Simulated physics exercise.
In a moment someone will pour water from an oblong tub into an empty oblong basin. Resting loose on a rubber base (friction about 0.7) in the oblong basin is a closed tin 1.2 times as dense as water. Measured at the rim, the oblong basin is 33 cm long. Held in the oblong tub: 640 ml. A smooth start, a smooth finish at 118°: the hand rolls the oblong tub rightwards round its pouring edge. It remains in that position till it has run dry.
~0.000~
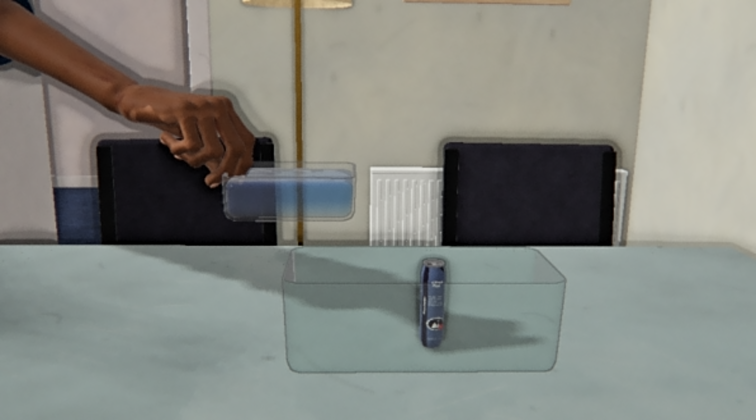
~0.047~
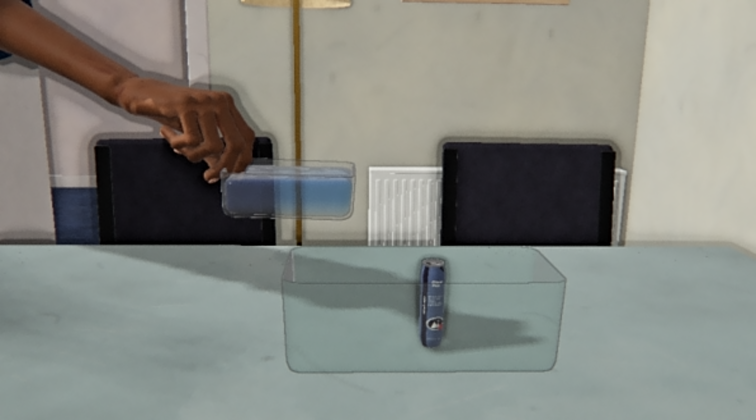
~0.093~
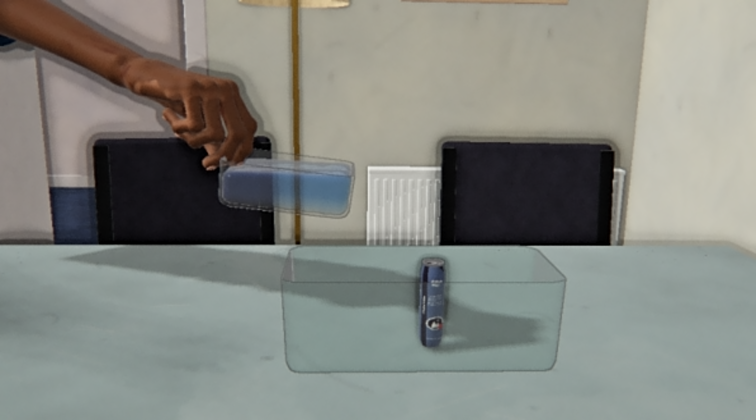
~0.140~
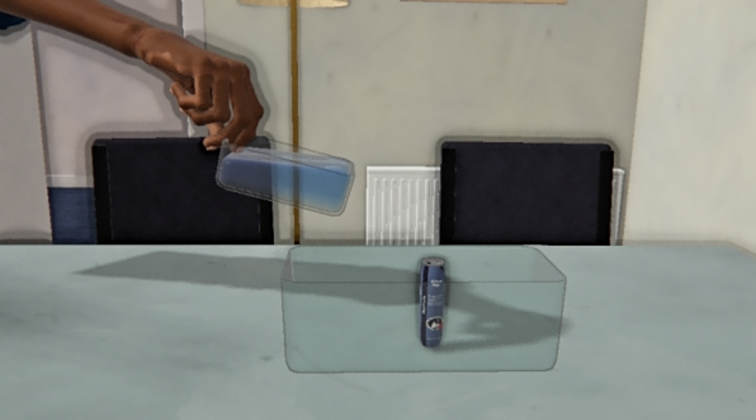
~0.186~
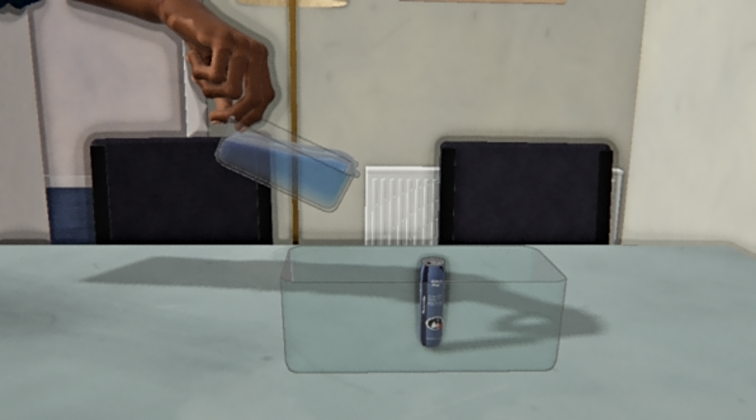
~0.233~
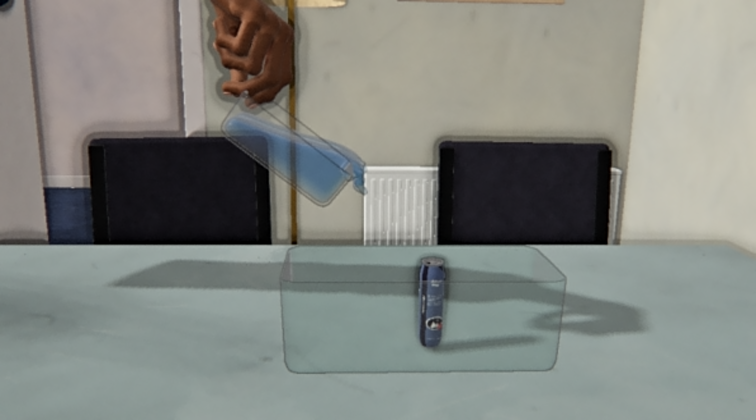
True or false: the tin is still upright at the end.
True.
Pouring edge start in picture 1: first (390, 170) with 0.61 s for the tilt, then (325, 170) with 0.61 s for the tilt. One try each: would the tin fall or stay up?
Try 1: Still standing; try 2: Tipped over.
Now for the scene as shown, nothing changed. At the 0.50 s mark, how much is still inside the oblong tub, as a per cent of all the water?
Close to 9 in a hundred.
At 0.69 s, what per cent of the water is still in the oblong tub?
Remaining share: Approx. 0 %.
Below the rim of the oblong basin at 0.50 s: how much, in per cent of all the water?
At that time the basin holds about 28 per cent of the liquid.
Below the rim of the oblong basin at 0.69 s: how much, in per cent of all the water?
Near 86 in a hundred.
After 0.50 s the tilt is 108° and 9 per cent is still to pour; the tin stands where it began.
After 0.69 s the tilt is 118° and 0 per cent is still to pour; the tin stands where it began.
After 0.89 s the tilt is 118° and 0 per cent is still to pour; the tin stands where it began.
After 1.11 s the tilt is 118° and 0 per cent is still to pour; the tin stands where it began.
In the end the tin stands where it began.
